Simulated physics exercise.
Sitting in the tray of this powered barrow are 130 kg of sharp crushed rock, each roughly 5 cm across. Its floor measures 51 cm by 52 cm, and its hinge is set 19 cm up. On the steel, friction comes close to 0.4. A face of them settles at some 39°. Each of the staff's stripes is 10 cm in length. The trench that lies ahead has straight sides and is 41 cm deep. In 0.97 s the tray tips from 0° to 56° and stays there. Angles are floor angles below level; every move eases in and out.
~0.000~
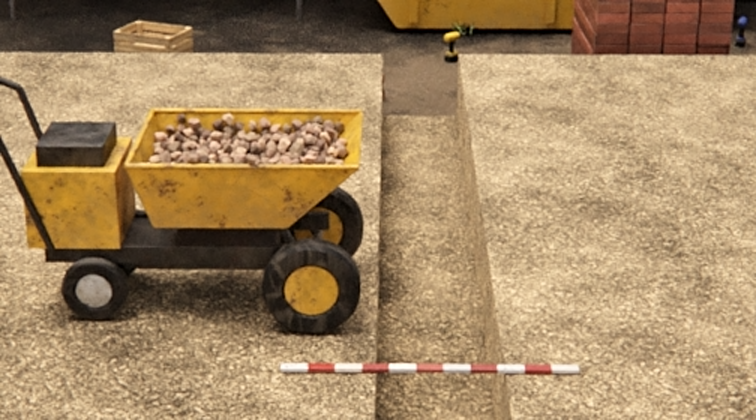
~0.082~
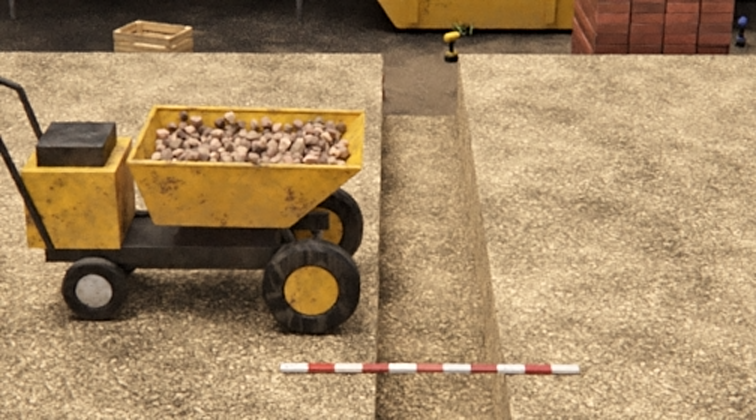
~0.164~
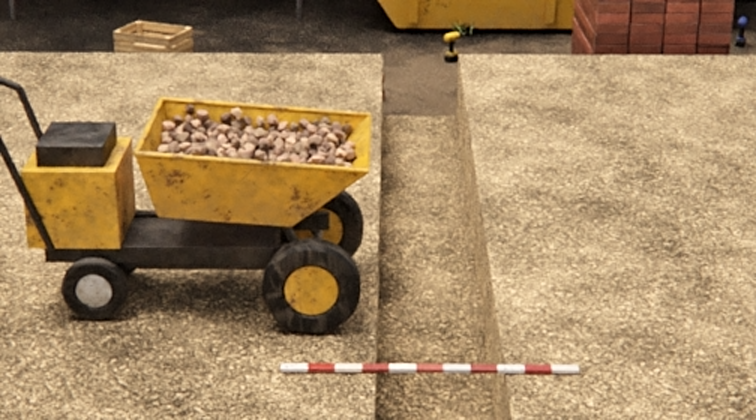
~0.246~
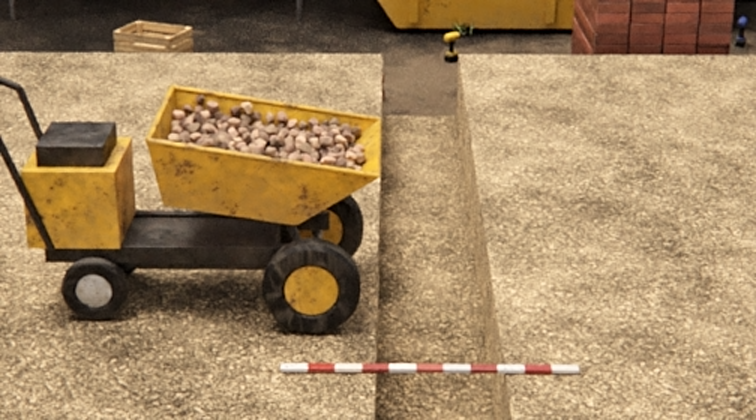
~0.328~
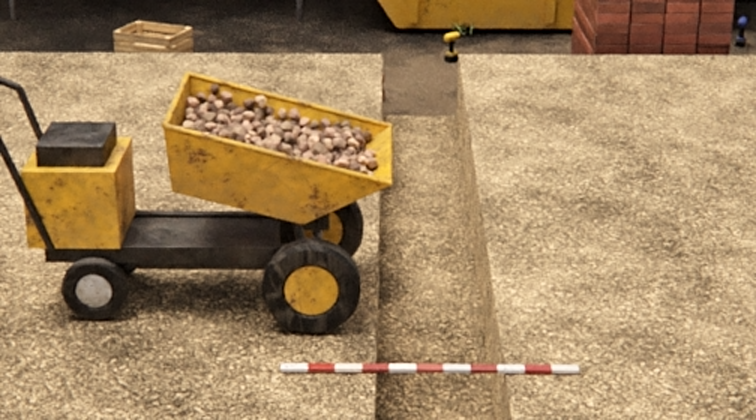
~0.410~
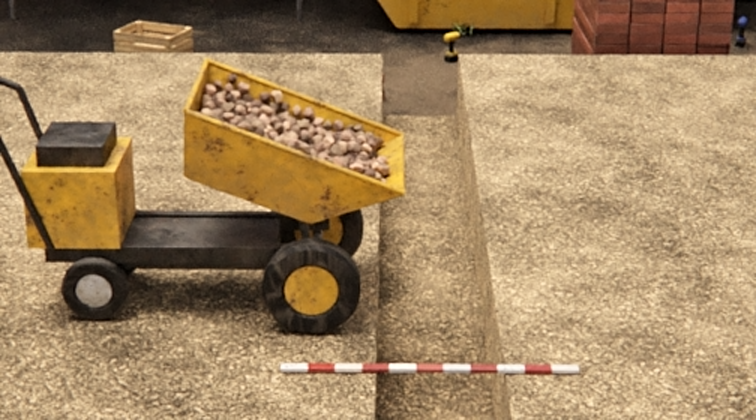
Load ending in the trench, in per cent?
39 per cent.
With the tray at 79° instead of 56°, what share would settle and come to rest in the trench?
Some 65% would finish there.
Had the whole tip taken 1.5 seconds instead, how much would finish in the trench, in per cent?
Then some 40 per cent would.
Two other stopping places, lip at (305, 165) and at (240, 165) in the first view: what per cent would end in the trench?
I'd expect some 50 per cent, then some 40.
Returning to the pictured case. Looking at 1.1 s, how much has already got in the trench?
Close to 5 per cent has got there by then.
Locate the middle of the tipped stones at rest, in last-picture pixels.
The middle should be near (474, 379).
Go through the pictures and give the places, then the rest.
In the first frame, the tray is at 0°, its lip at (358, 168); the top of the load is at (300, 131).
The second frame shows lip at (361, 169), floor tilted 1°, highest stones at (280, 130); the stones move at 0.2 m/s on average.
The third frame shows lip at (368, 171), floor tilted 4°, highest stones at (224, 125); the stones move at 0.4 m/s on average.
The fourth frame shows lip at (379, 176), floor tilted 9°, highest stones at (205, 116); the stones move at 0.6 m/s on average.
The fifth frame shows lip at (391, 184), floor tilted 15°, highest stones at (207, 103); the stones move at 0.7 m/s on average.
In the sixth frame, the tray is at 22°, its lip at (404, 193); the top of the load is at (220, 94); the stones move at 0.8 m/s on average.
After 0.7 s the floor is at 47°; 100 % in the tray; the foremost stones are at (424, 204).
After 1.1 s the floor is at 56°; 92 % in the tray, 7 % in the trench; the foremost stones are at (493, 307).
After 1.4 s the floor is at 56°; 68 % in the tray, 22 % in the trench, 10 % past the trench; the foremost stones are at (560, 311).
After 3.4 s the floor is at 56°; 49 % in the tray, 39 % in the trench, 12 % past the trench; the foremost stones are at (614, 303).
